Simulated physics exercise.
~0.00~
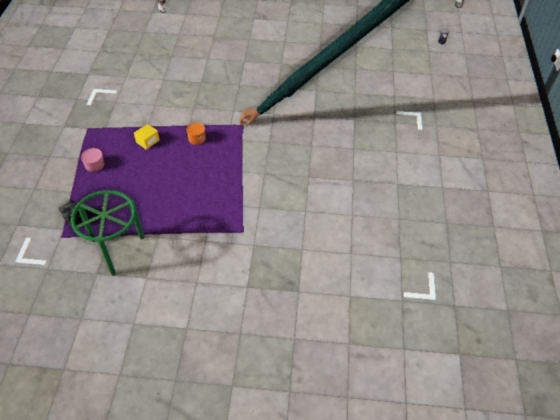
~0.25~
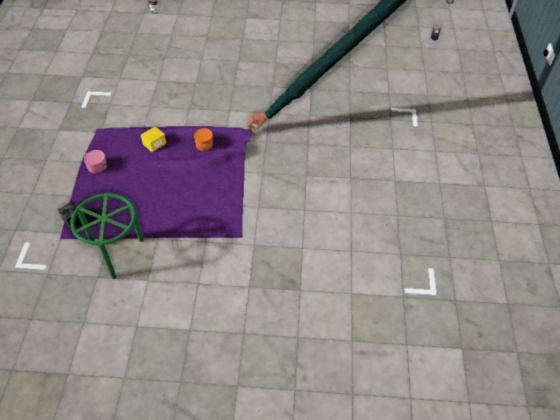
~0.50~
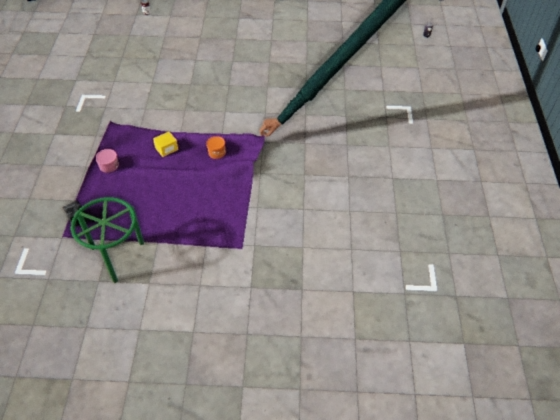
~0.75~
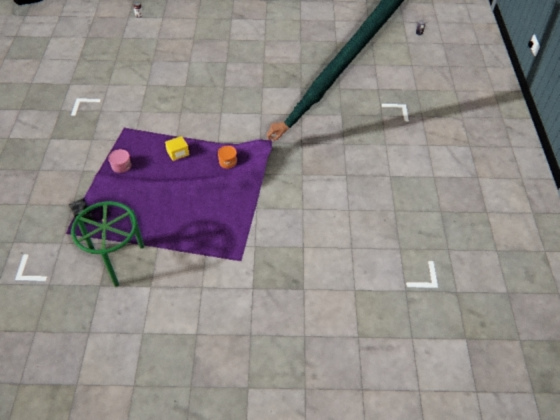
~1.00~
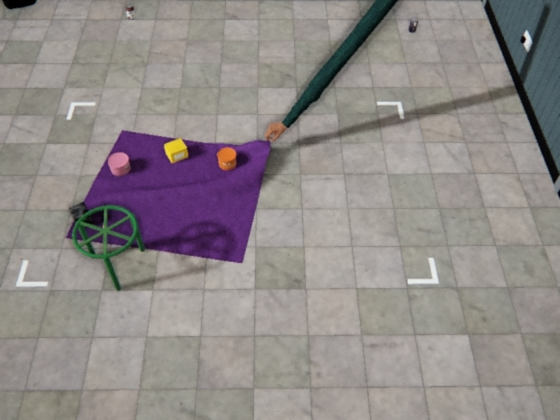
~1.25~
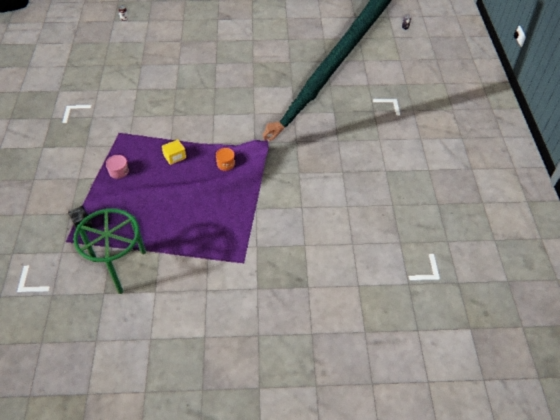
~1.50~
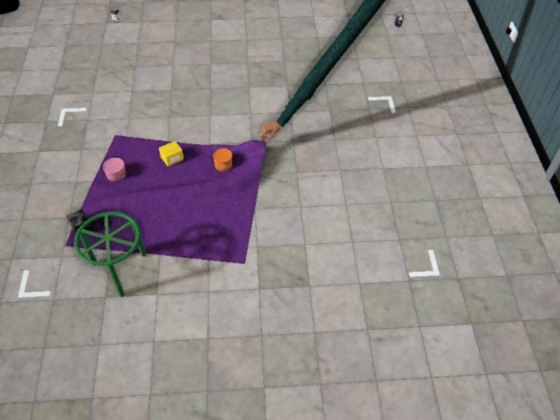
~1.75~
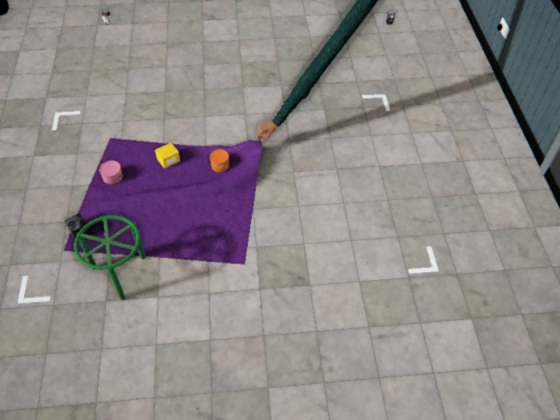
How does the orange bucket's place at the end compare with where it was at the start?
The orange bucket ends a little farther to the right and slightly lower in view than where it began, still on the purple mat.
